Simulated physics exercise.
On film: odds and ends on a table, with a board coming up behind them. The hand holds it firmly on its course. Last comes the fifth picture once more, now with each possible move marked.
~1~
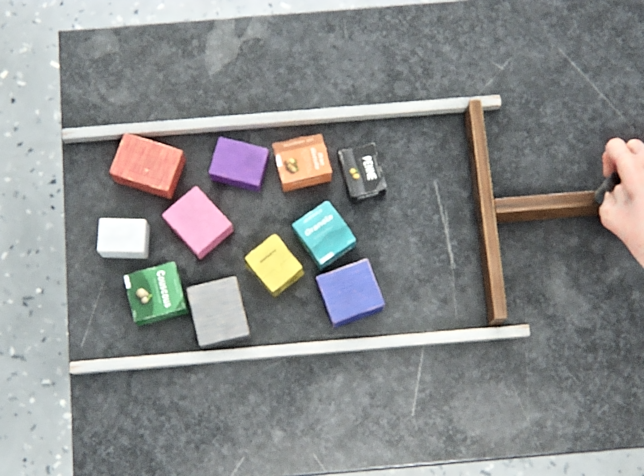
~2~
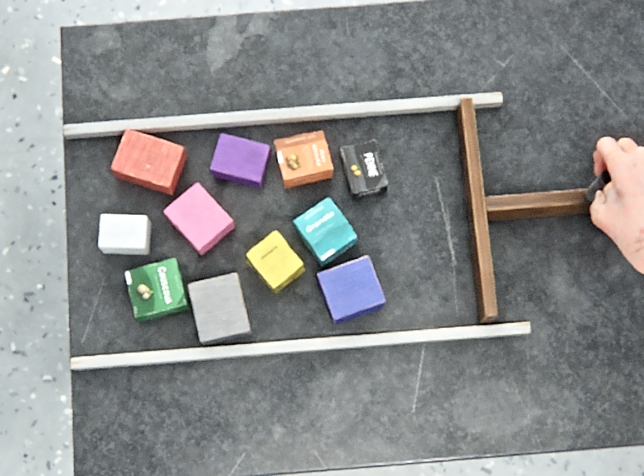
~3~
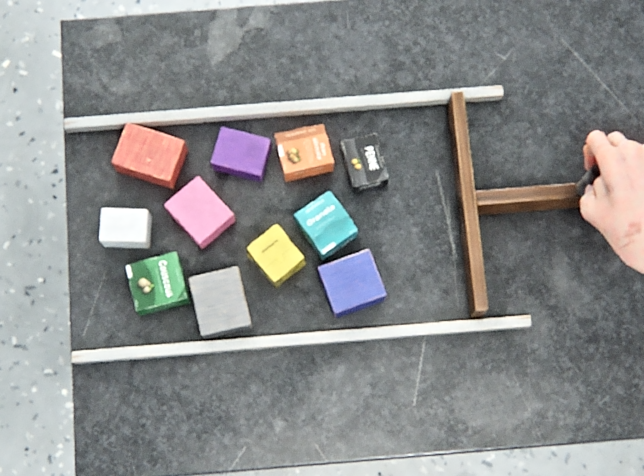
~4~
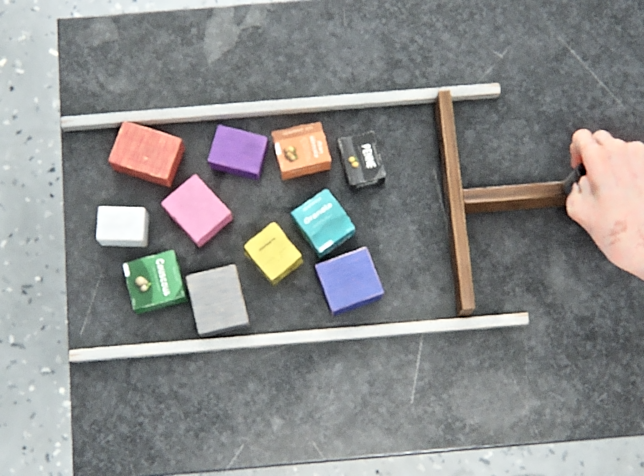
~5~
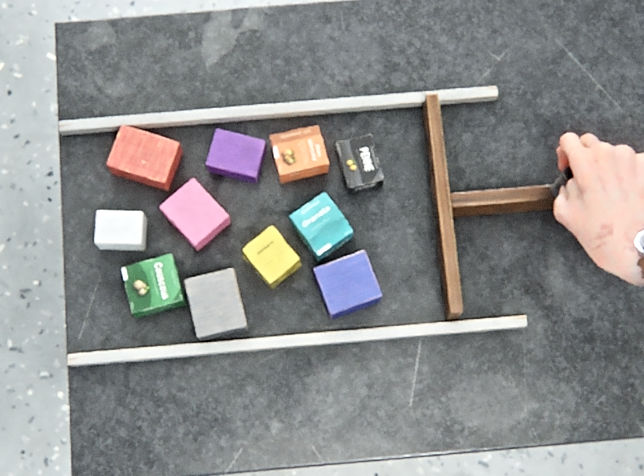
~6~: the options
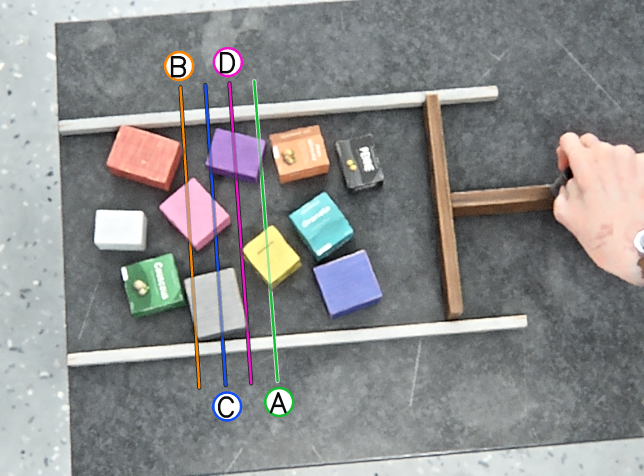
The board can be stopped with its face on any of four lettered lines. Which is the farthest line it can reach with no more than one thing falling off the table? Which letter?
No second one falls up to C.
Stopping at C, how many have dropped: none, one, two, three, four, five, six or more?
By then, one.
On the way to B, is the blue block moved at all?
Yes.
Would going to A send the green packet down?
By then, no.
On the marked copy, A at (266, 227); B at (190, 233); C at (215, 231); D at (240, 229).
With C. Early on, board (362, 207); purple block (230, 158); orange packet (285, 155).
Further on, board (280, 214); red block (97, 165); green packet (128, 292).
At the end, board (218, 219); red block over the edge; green packet (75, 299); one fallen.
As for the rest, A is within the limit but short; B drops three; D is within the limit but short.
